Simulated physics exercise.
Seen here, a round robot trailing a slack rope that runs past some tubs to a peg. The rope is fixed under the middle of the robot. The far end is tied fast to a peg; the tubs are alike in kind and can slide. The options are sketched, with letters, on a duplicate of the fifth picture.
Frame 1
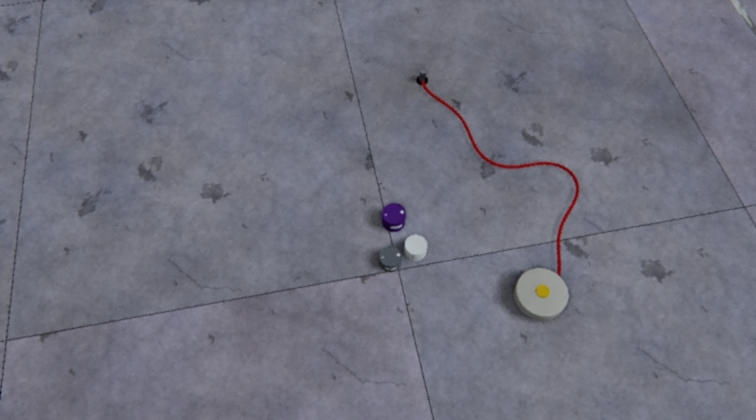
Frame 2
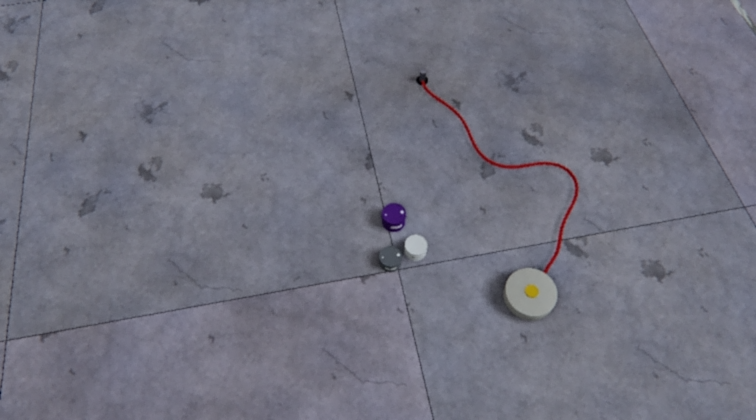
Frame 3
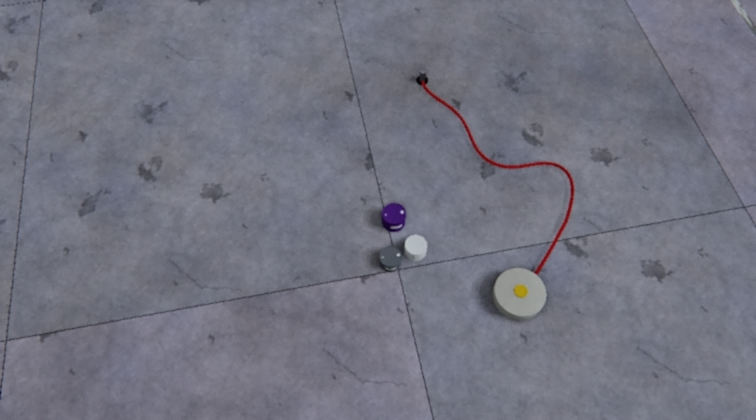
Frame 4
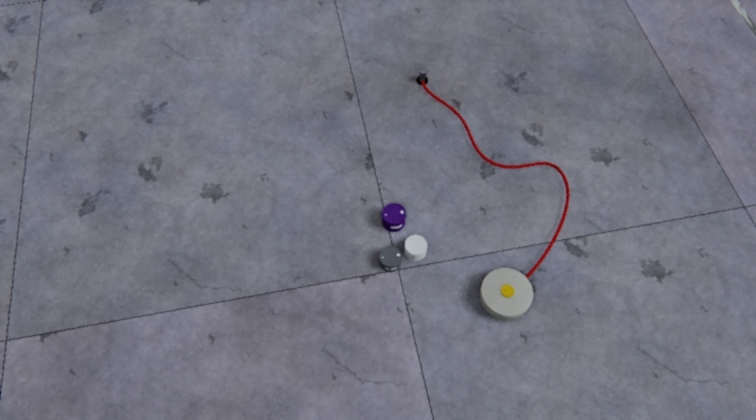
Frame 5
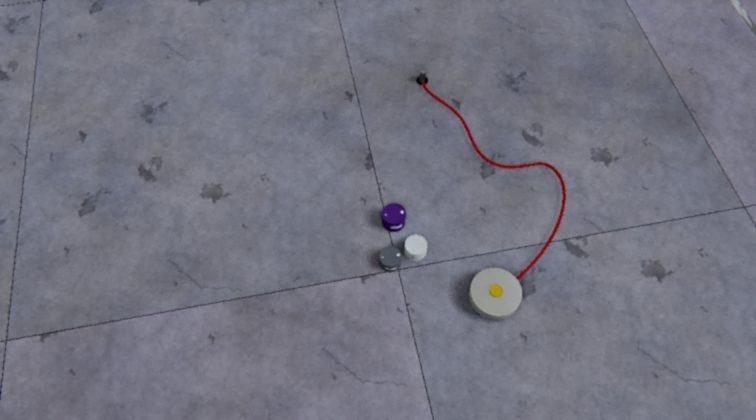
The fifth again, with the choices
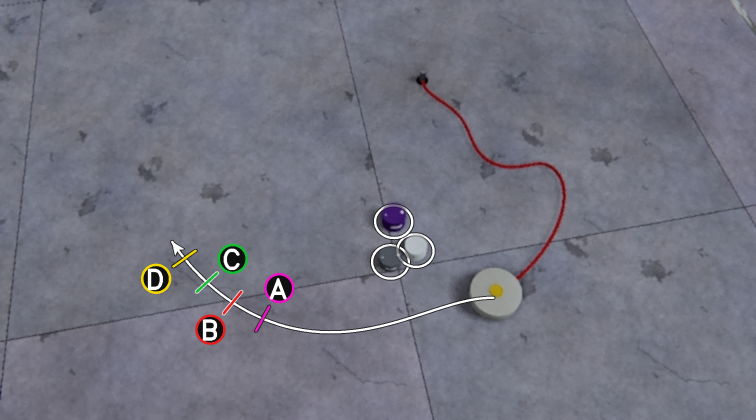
To begin with, a round pale robot with a yellow centre sits at the right, joined by a curving red cord to a small dark peg above, near purple, white and grey tubs. The robot then slides steadily a short way left, drawing the cord's lower end along, while the tubs stay still.
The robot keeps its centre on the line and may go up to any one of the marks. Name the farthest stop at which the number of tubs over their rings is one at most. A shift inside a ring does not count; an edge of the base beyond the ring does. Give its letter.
It should halt at A.
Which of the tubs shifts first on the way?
The white tub.
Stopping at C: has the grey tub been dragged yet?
Yes.
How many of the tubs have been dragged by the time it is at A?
One.
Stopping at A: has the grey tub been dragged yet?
By then, no.
On the marked copy, A at (263, 319); B at (233, 302); C at (207, 282); D at (185, 259); the route from (493, 298) via (312, 331) to (172, 242).
Following A. Soon after the start, robot (416, 313).
Later, robot (332, 329).
In the end, robot (261, 315); white tub (406, 244); one over the rings.
As for the rest, B has two over the rings; C has three over the rings; D has three over the rings.
